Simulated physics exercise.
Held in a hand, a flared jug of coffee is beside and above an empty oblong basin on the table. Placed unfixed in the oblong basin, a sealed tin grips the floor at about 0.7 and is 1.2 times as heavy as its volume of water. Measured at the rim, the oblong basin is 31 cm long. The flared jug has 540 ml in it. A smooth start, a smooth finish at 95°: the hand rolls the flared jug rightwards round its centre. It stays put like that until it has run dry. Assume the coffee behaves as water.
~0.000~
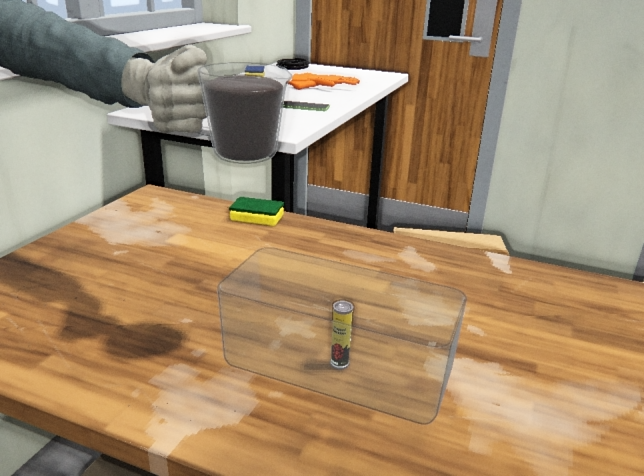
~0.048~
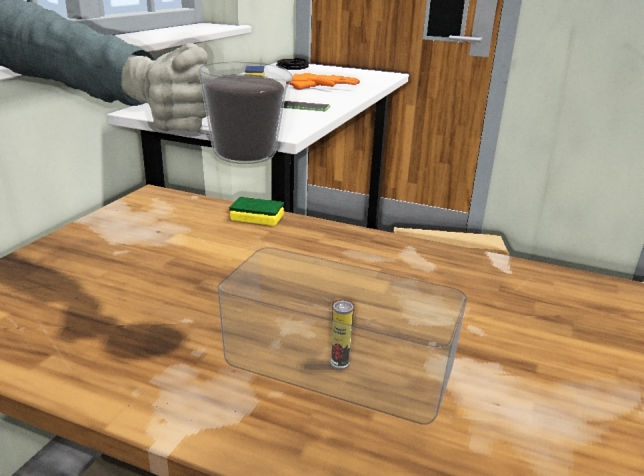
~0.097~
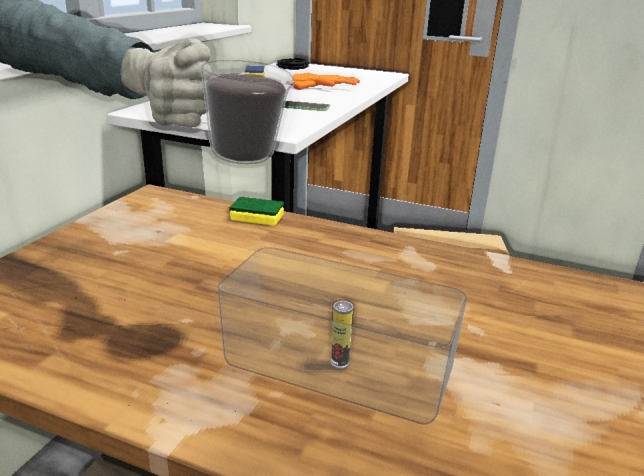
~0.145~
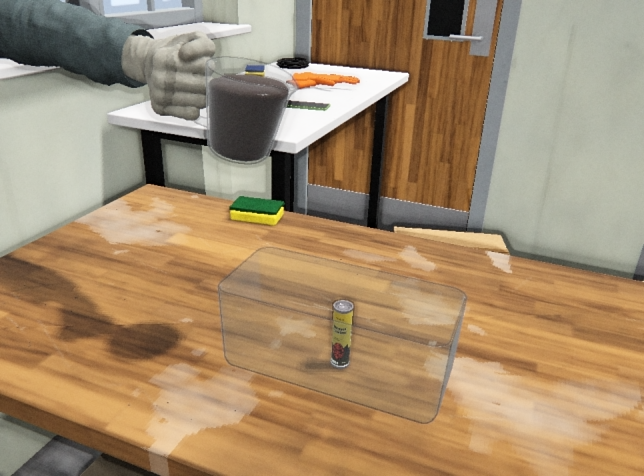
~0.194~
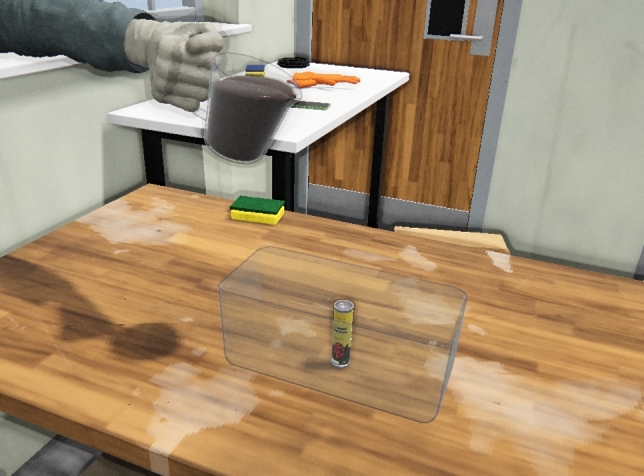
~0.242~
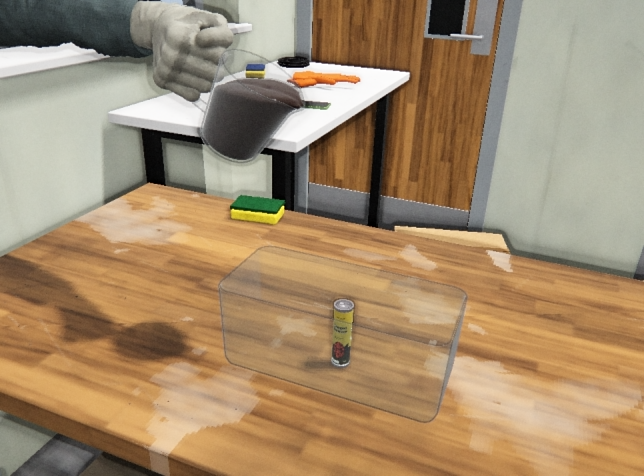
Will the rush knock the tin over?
Not tipped.
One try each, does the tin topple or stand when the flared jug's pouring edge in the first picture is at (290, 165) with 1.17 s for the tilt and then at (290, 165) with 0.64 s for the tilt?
Run one: It tumbles. Run two: It tumbles.
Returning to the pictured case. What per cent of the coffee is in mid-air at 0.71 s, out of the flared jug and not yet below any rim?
I'd say some 30 per cent is in the air.
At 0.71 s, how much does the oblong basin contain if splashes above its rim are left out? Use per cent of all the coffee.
54 %, more or less.
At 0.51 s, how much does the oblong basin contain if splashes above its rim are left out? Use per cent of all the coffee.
I'd estimate some 6 percent of the liquid.
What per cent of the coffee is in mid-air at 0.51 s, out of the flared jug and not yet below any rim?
About 38 per cent.
By 0.51 s the tilt is 86° and 56 per cent is still to pour; the tin stands where it began.
By 0.71 s the tilt is 95° and 16 per cent is still to pour; the tin stands where it began.
By 0.92 s the tilt is 95° and 3 per cent is still to pour; the tin stands where it began.
By 1.14 s the tilt is 95° and 0 per cent is still to pour; the tin stands where it began.
At rest the tin stands where it began.
